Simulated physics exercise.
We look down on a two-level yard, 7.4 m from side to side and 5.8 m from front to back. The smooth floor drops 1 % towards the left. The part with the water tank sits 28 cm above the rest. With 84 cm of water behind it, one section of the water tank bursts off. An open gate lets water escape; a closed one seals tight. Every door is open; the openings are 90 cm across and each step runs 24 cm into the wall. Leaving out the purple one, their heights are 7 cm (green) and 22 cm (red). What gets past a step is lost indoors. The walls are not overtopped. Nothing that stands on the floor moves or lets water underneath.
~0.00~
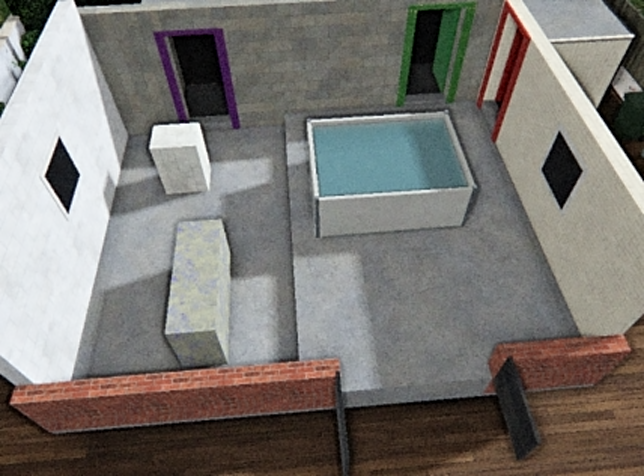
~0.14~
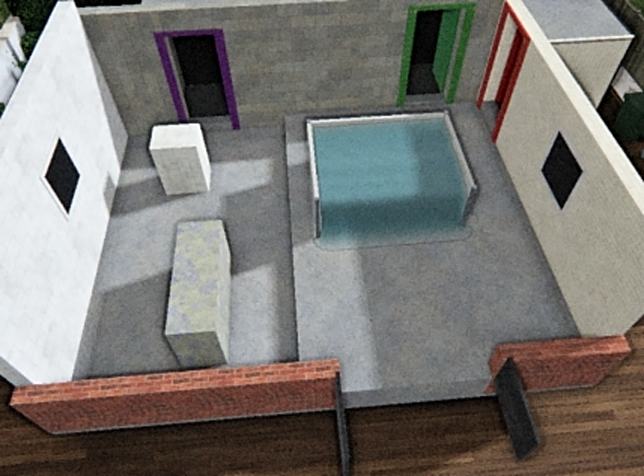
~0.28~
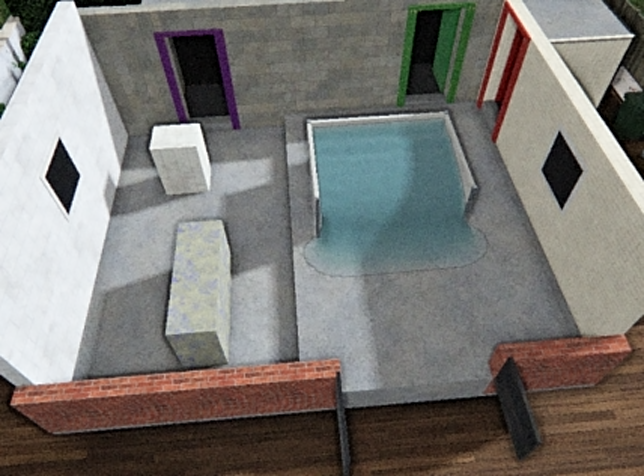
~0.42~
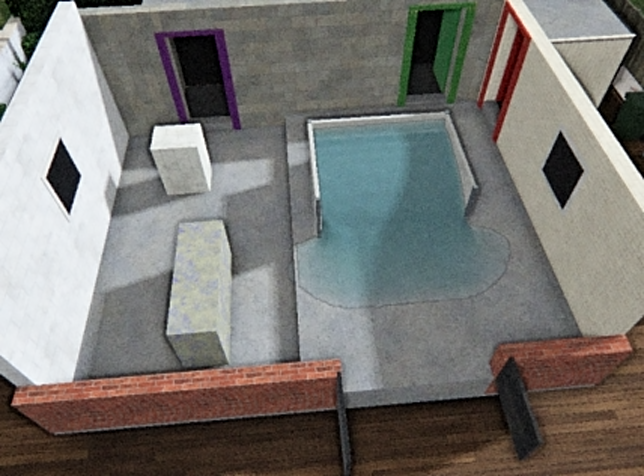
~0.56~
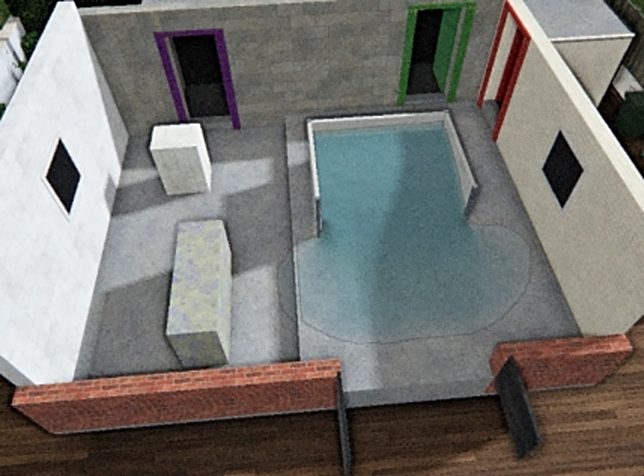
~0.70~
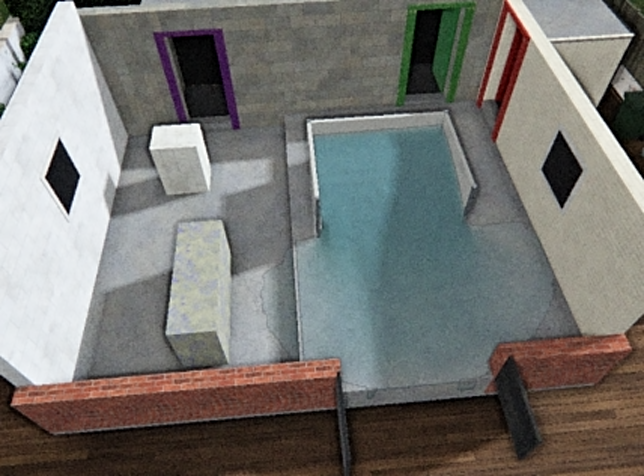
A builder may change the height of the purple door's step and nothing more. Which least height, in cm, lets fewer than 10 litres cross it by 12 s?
Some 6.5 cm above the ground.
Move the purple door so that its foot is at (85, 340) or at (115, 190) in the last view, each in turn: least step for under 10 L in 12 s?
Roughly 13.0 and 5.5 cm.
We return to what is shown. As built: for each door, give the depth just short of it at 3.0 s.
In cm: Purple 0, green 0, red 0.
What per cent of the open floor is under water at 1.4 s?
Some 35 per cent of it.
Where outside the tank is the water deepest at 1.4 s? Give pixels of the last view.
Near (577, 353).
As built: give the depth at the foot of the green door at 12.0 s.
About 3.0 cm.
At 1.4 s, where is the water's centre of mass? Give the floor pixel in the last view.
Near (396, 245).
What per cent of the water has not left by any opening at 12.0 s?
Some 44 per cent remains.
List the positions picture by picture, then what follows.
The water tank at (386, 156) is whole and still, 84 cm deep; the purple door at (202, 90) is dry, in the first picture.
The gap is at (392, 219), the front 0.3 m out at (328, 247); the back of the water tank holds 84 cm, in the second picture.
Water pours out at (392, 220) and has run 0.8 m, to (343, 273); about 14 cm deep outside, 82 cm at the back, in the third picture.
The front is at (367, 304), 1.4 m from the gap at (392, 221); 4.1 m2 of floor is wet, 74 cm left at the back, in the fourth picture.
Water pours out at (392, 222) and has run 2.0 m, to (386, 338); about 11 cm deep outside, 71 cm at the back, in the fifth picture.
The front is at a hidden place, 2.7 m from the gap at (392, 222); 9.6 m2 of floor is wet, 69 cm left at the back; the purple door at (202, 90), 4.6 m from the gap, is still 3.7 m from the nearest water, in the sixth picture.
After 1.4 s water covers 35 % of the floor, deepest (45 cm) near (577, 353); it has not reached the purple door.
After 3.0 s water covers 40 % of the floor, deepest (33 cm) near (67, 408); it has not reached the purple door.
After 12.0 s water covers 90 % of the floor, deepest (12 cm) near (122, 167); 8 cm at the purple door, 0 litres in over its 17 cm step.
At the purple door as built, the water arrived by 5.9 s and peaked near 9 cm at 10.8 s.
With a step of 6 cm, 14 litres would have come in within the 12 s; with 8 cm, 2 litres. So under 10 litres takes about 6.5 cm.
